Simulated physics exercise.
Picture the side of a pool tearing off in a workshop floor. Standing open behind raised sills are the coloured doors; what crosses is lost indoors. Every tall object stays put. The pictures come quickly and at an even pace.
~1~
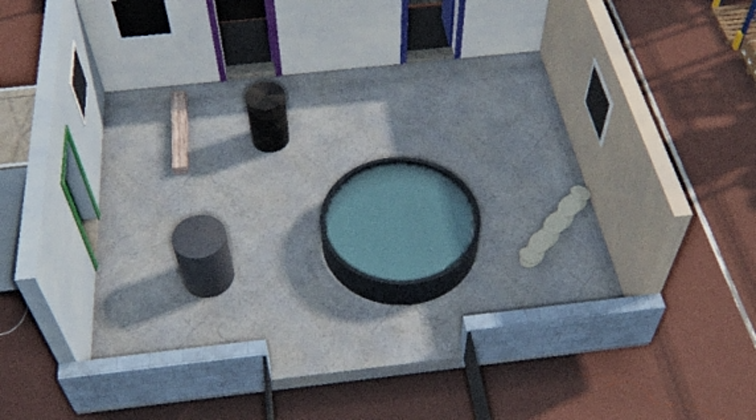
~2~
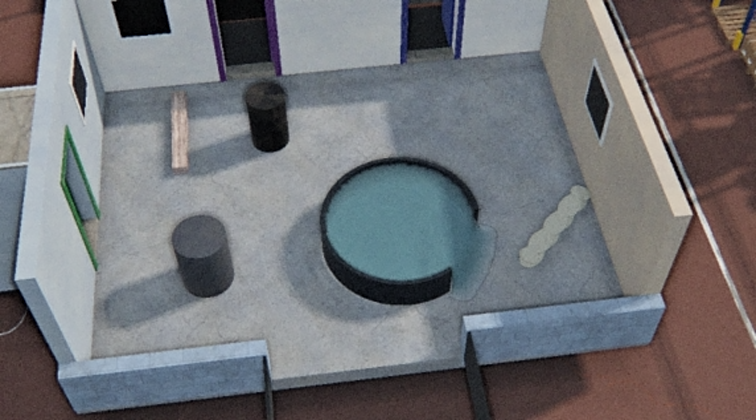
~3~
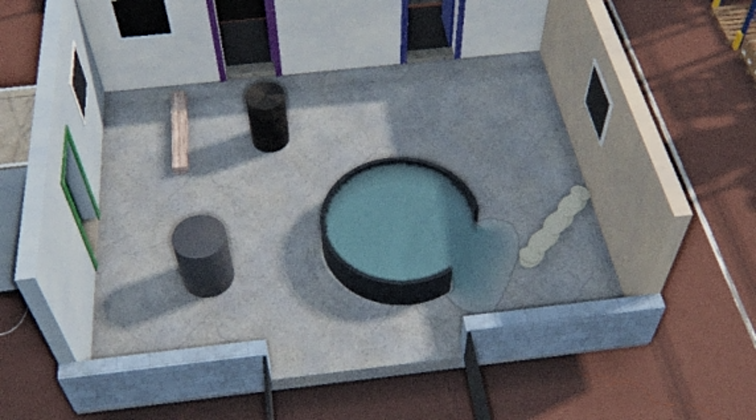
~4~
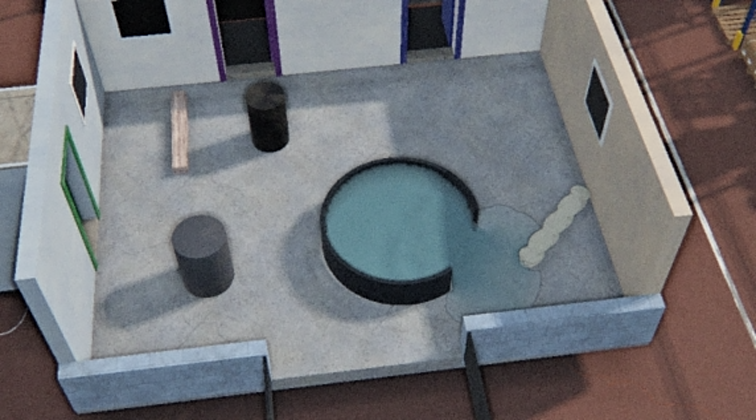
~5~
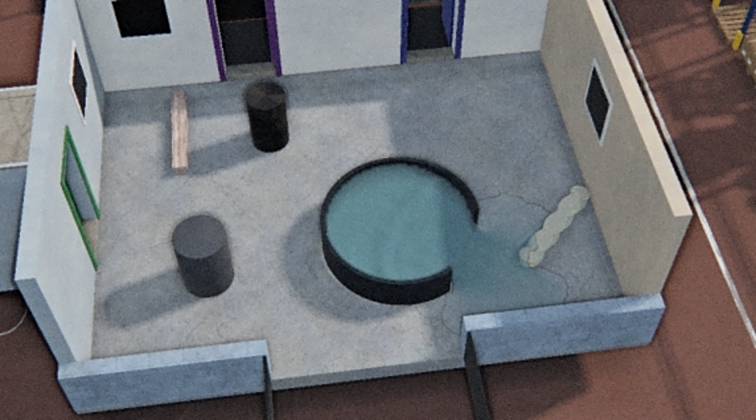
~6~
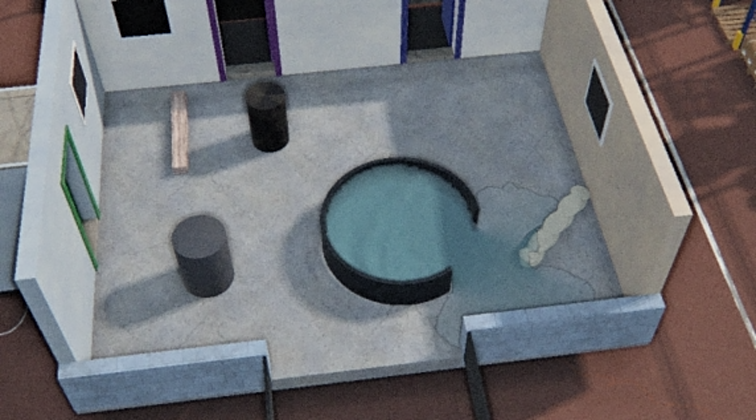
At the start, a round, dark-rimmed pool of teal water sits still on a grey floor between low walls, with two dark cylinders to its left. Then the pool's lower right side opens, and water pours through the gap, spreading thinly across the floor around the pale, lumpy strip.
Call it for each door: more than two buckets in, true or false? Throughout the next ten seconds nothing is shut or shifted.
Blue door false, purple door false, green door false.
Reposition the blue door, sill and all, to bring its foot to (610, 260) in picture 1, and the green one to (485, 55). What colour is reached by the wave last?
Last: The purple door.
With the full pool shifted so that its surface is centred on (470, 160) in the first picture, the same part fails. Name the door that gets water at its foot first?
The door in question is the blue-painted one.
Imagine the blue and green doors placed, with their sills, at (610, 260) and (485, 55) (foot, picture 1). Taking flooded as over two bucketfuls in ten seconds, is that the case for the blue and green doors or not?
Blue door: Comes in high; green door: Comes in high.
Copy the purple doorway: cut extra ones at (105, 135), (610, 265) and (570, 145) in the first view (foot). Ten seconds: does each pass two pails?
Well, the first one doesn't reach it, the next overshoots, and the last doesn't reach it.
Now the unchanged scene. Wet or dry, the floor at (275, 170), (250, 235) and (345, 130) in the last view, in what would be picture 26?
First spot spared, second spot spared, third spot spared.
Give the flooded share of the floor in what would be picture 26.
It comes out near 30 percent.
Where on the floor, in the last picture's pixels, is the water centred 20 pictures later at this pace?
It's close to (482, 235).
A moment on, water covers 10 % of the floor; the blue door not reached, the purple door not reached, the green door not reached.
Next, water covers 20 % of the floor; the blue door not reached, the purple door not reached, the green door not reached.
Then, water covers 30 % of the floor; the blue door not reached, the purple door not reached, the green door not reached.
Later, water covers 55 % of the floor; the blue door wet at the sill, nothing in, the purple door wet at the sill, nothing in, the green door not reached.
In the end, water covers 80 % of the floor; the blue door wet at the sill, nothing in, the purple door wet at the sill, nothing in, the green door wet at the sill, nothing in.
